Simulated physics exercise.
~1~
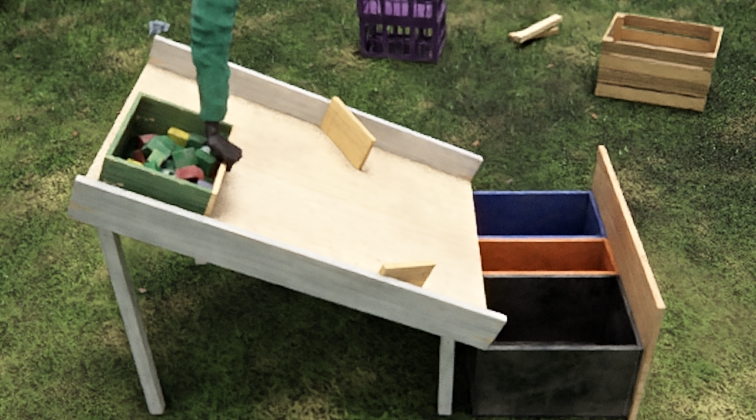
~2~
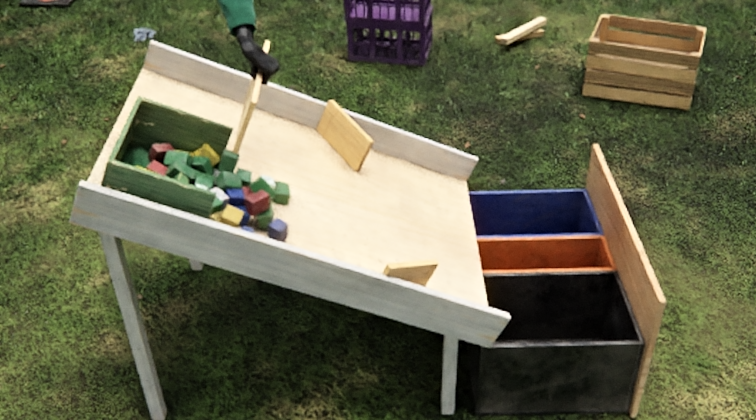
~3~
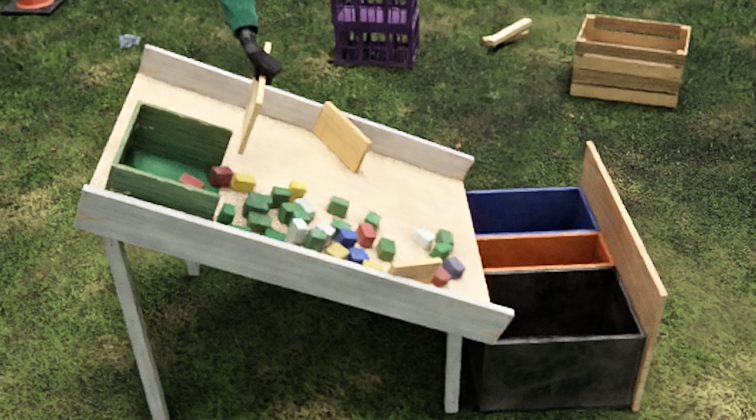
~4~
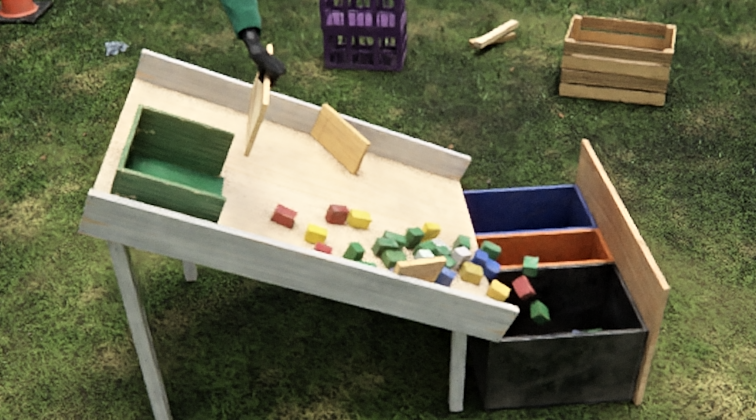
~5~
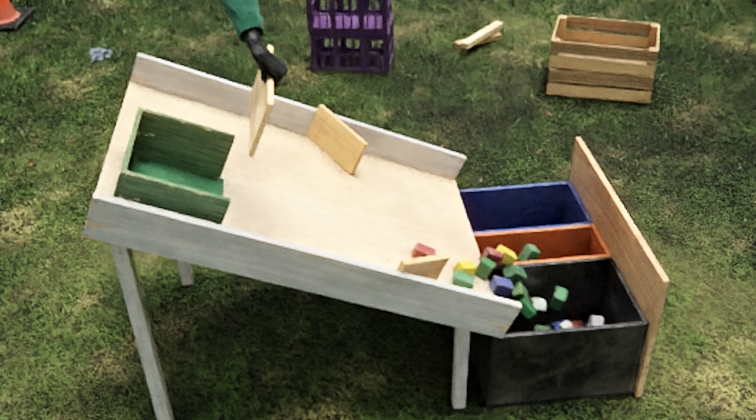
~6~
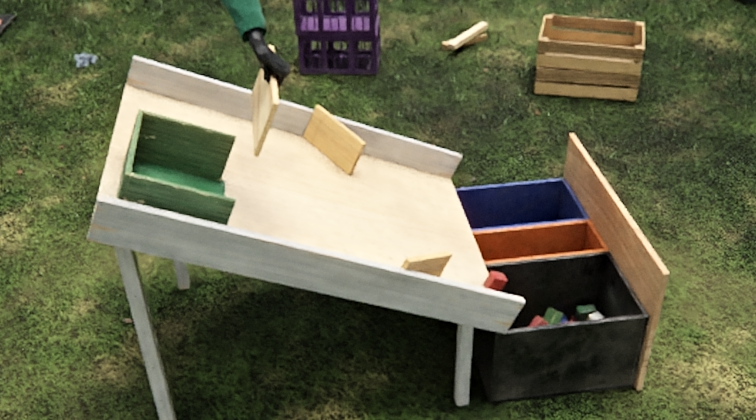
In the video, a gloved hand lifts a wooden gate from a green pen on a sloping table, and colourful blocks tumble down to the right past two angled boards, most dropping into the black tub, some into the orange bin, leaving the slope nearly clear and the blue tub empty.
